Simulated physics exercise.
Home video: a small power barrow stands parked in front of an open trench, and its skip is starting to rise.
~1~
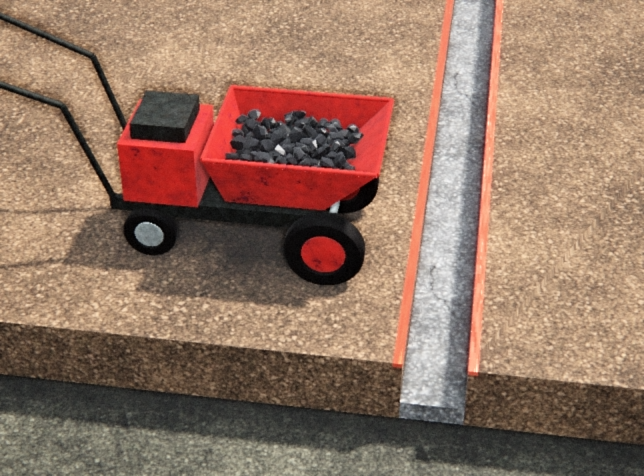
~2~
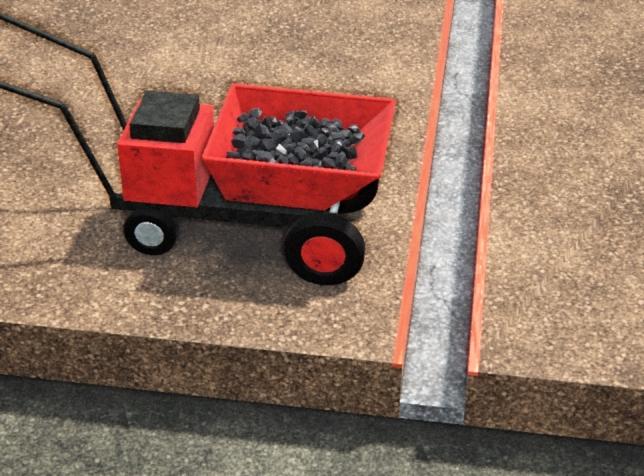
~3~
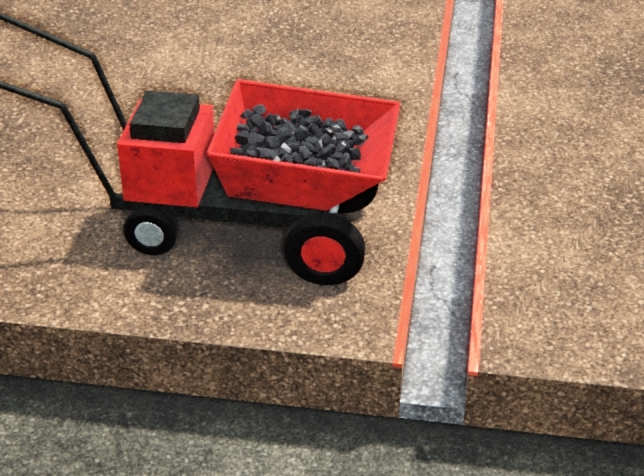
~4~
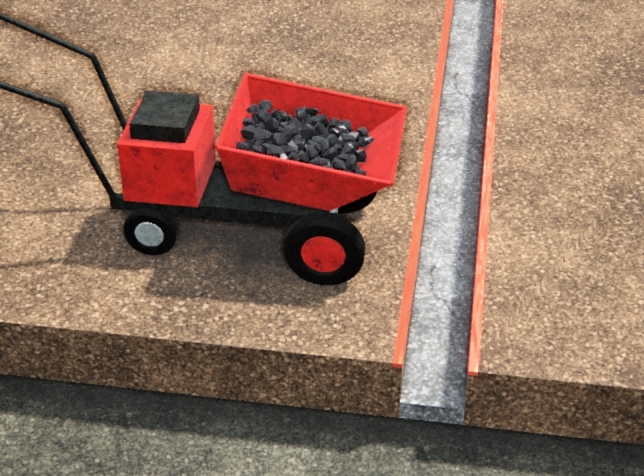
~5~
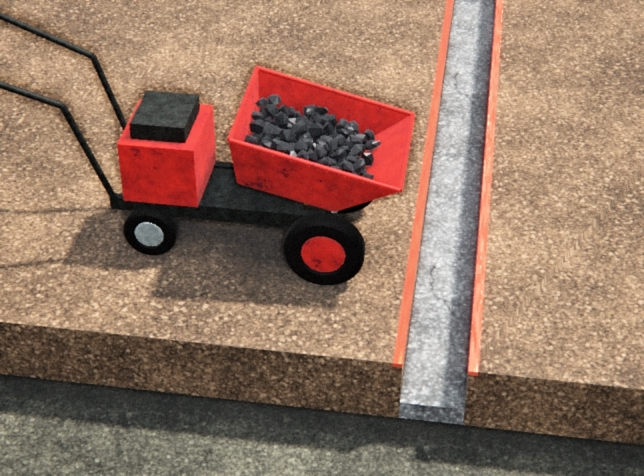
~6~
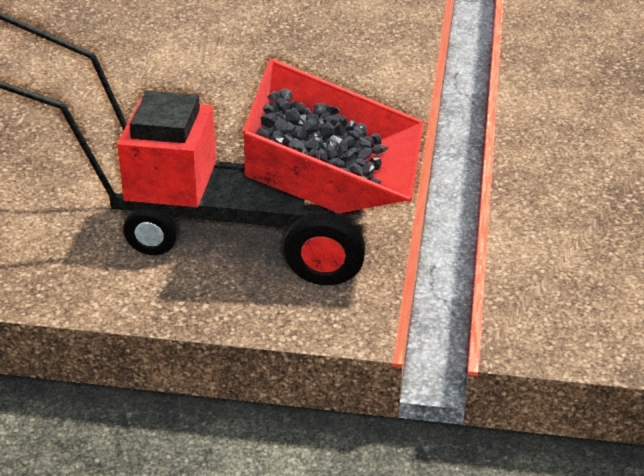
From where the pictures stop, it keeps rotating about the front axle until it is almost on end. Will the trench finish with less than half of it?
No, more than half.
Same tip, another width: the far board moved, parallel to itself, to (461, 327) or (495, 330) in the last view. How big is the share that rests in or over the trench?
About 70 %, then 100 %.
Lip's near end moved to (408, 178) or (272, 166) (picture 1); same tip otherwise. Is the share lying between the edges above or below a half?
First spot a minority of it, second spot a minority of it.
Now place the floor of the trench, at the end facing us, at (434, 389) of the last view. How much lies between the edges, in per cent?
70 %.
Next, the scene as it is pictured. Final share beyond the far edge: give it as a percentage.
Roughly 5 per cent of the load.
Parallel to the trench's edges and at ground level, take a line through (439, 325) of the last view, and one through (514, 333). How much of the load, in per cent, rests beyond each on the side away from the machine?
That's 60 per cent for the first and 0 per cent for the second.
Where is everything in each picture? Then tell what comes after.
Lip of the skip (377, 175), level; top of the load (308, 144), lumps of coal; first edge of the trench (404, 321); far edge (477, 328), the trench over half as wide as the skip, and about as deep as wide, in the first frame.
Lip of the skip (378, 176), tipped barely; top of the load (299, 136), in the second frame.
Lip of the skip (383, 179), tipped barely; top of the load (283, 134), in the third frame.
Lip of the skip (391, 184), tipped a little; top of the load (278, 139), in the fourth frame.
Lip of the skip (400, 191), tipped a little; top of the load (287, 135), in the fifth frame.
Lip of the skip (409, 199), tipped clearly; top of the load (282, 127); first edge of the trench (404, 321); far edge (477, 328), in the sixth frame.
Just after the last frame, skip tipped steeply; every one in the skip.
A moment on, skip tipped right over; roughly half in the skip; roughly a third in or heaped over the trench; just a few beyond it.
Further on, skip tipped right over; just a few in the skip; almost all in or heaped over the trench; just a few beyond it.
When it is over, skip tipped right over; just a few in the skip; almost all in or heaped over the trench; just a few beyond it.
